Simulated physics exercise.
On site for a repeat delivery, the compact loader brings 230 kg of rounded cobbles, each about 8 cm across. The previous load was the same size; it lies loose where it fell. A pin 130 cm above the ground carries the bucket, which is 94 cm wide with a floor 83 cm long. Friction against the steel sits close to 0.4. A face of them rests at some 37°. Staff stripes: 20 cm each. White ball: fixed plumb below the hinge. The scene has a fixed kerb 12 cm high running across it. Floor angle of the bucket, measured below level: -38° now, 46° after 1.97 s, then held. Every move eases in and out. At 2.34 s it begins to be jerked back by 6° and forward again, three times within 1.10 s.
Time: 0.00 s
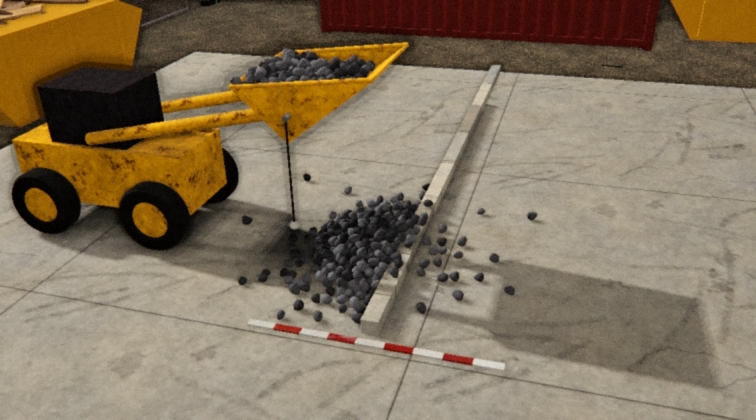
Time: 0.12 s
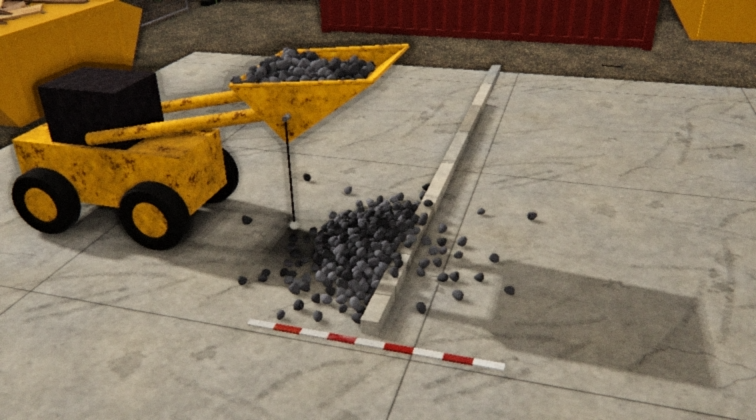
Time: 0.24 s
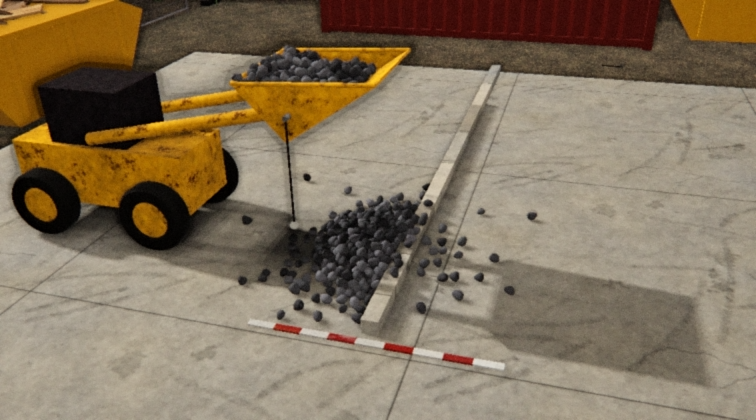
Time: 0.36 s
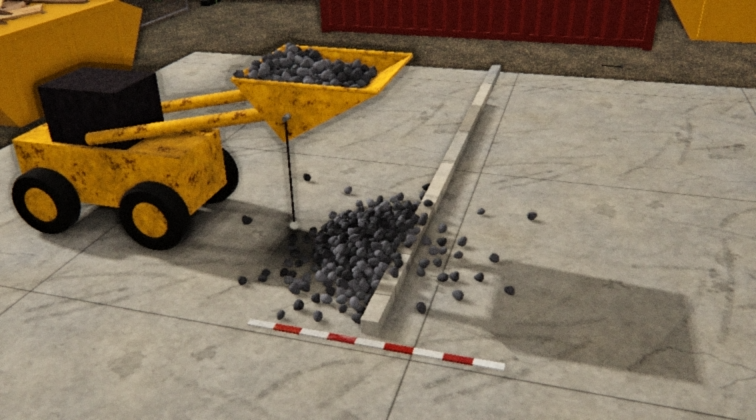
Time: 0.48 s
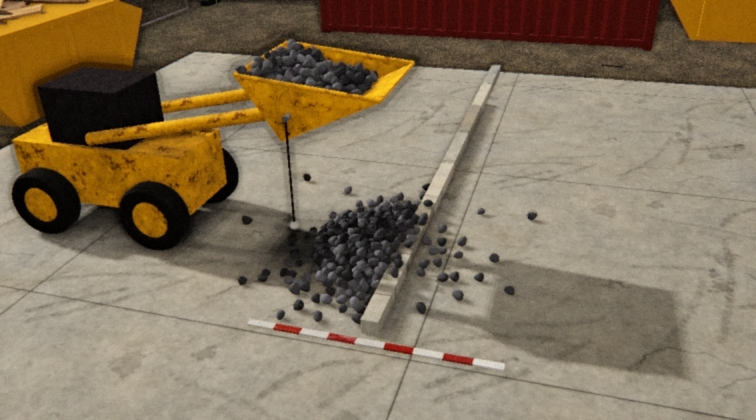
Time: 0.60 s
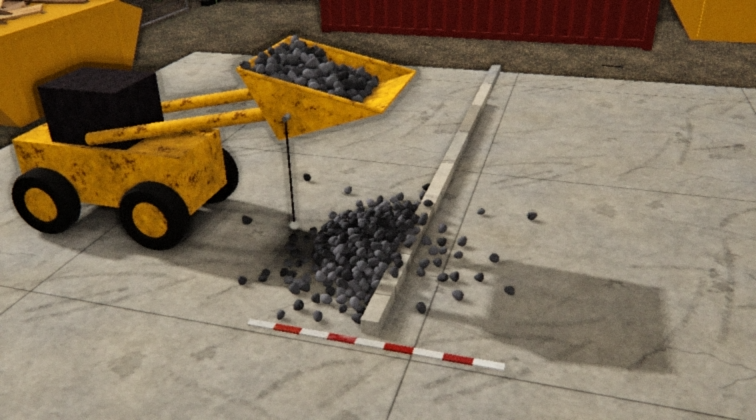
A yellow loader's raised bucket, filled with dark grey rounded stones, slowly tilts its front lip downward while the stones shift slightly inside. The small machine, with black wheels and a black block on top, stands still at the left of a pale concrete yard, seen from above at an angle by a steady camera. Below lie a loose heap against a light kerb, scattered stones and a red-and-white striped staff, with a red container behind.
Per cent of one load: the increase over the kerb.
69 percent.
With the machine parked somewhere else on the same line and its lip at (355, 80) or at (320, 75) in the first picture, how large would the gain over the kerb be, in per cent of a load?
About 50 and 10 per cent.
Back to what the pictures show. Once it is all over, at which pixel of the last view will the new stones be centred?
I'd say close to (437, 250).
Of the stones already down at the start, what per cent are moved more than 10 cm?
5 %.
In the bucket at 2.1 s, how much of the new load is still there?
It holds some 5 per cent.
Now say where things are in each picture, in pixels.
The bucket is at -38°, its lip at (373, 80); the top of the load is at (322, 62). The earlier load is highest near (386, 227), 22 cm above ground level, 95 % on this side of the kerb, 5 % over the kerb, in the first picture.
The bucket is at -37°, its lip at (374, 82); the top of the load is at (312, 62); the stones move at 0.0 m/s on average, in the second picture.
The bucket is at -35°, its lip at (376, 86); the top of the load is at (298, 58); the stones move at 0.1 m/s on average, in the third picture.
The bucket is at -31°, its lip at (378, 93); the top of the load is at (290, 54); the stones move at 0.1 m/s on average, in the fourth picture.
Lip at (381, 101), floor tilted -25°, highest stones at (289, 51); the stones move at 0.2 m/s on average, in the fifth picture.
Lip at (383, 112), floor tilted -19°, highest stones at (292, 48); the stones move at 0.2 m/s on average, in the sixth picture.
After 1.5 s the floor is at 33°; in per cent of one load, 95 in the bucket, 100 on this side of the kerb, 5 over the kerb; the foremost stones are at (485, 258).
After 2.1 s the floor is at 46°; in per cent of one load, 5 in the bucket, 147 on this side of the kerb, 49 over the kerb; the foremost stones are at (506, 259).
After 3.9 s the floor is at 46°; in per cent of one load, 0 in the bucket, 126 on this side of the kerb, 74 over the kerb; the foremost stones are at (611, 267).
After 6.4 s the floor is at 46°; in per cent of one load, 0 in the bucket, 126 on this side of the kerb, 74 over the kerb; the foremost stones are at (611, 267). Net gain over the kerb, 69.
